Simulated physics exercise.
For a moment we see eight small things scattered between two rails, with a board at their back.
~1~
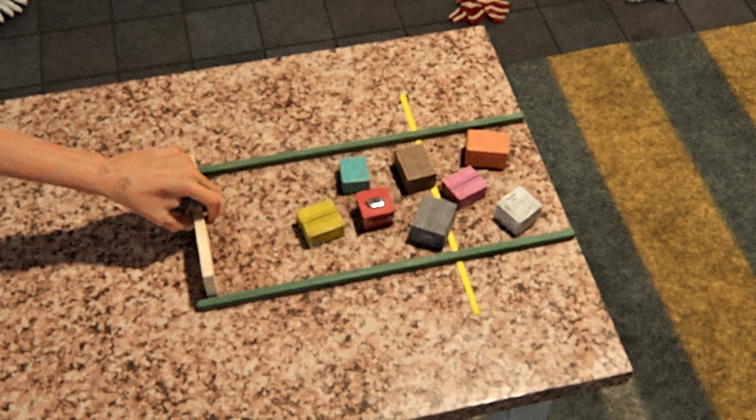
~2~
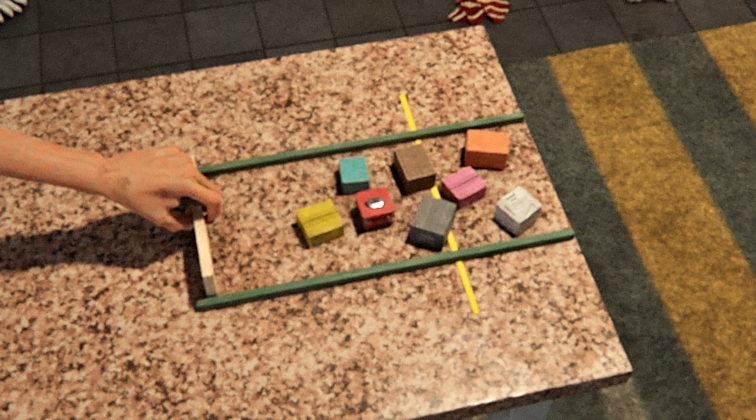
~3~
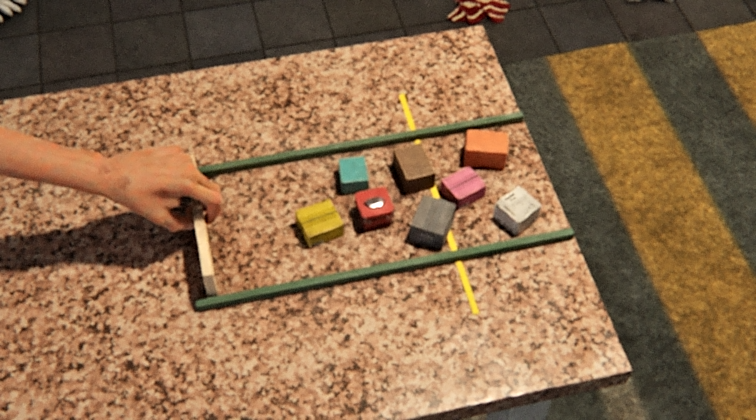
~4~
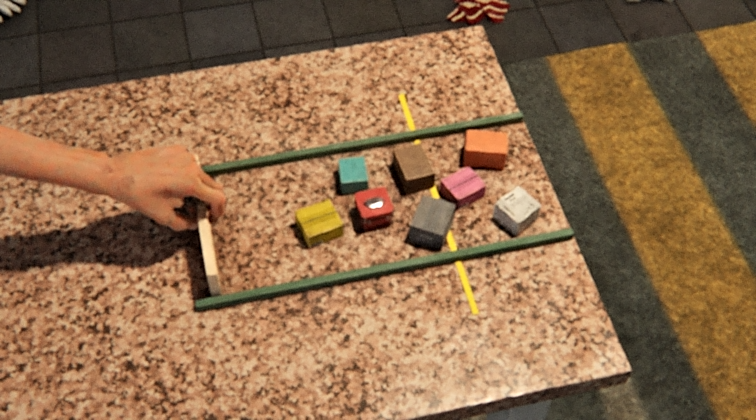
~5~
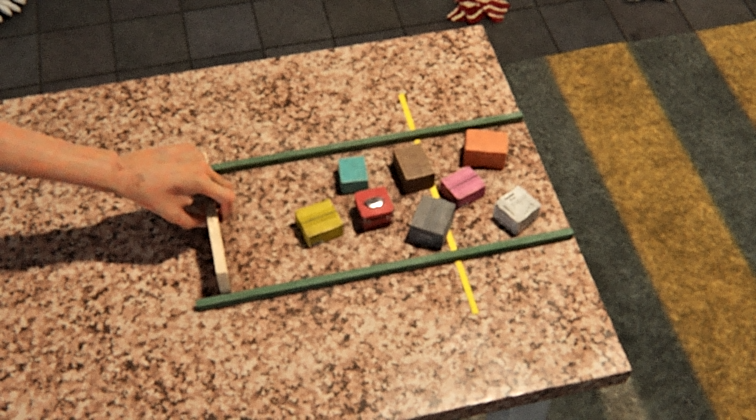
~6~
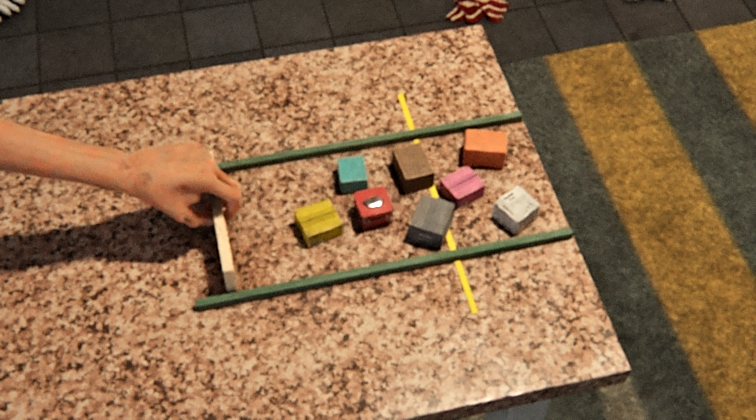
A hand held a pale board upright between two green rails on a speckled tabletop, then slid it a little to the right, while the eight colourful little blocks ahead of it barely moved.
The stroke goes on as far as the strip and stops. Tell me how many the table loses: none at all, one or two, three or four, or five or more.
Overboard: Nil.
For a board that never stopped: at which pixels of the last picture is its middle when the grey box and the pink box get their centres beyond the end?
First one: Around (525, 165). Other one: Around (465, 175).
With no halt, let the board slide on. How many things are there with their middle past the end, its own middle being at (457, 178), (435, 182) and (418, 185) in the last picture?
0, 0 and 0.
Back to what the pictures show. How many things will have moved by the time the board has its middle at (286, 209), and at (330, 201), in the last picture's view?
At the first spot 0, then 2.
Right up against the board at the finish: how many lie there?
Tally at the end: 3.
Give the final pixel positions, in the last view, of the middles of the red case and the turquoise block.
In the last picture the red case sits around (488, 187) and the turquoise block around (438, 159).
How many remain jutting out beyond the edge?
The number overhanging is 0.
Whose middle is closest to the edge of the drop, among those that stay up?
It's the pink box that is foremost.
A little later, none off yet; white box at rest near (516, 210); orange block at rest near (485, 149); pink box at rest near (462, 188).
Next, none off yet; white box at rest near (516, 210); orange block at rest near (485, 149); pink box shifted about its own width near (489, 183).
When it is over, the number that fall off is zero.
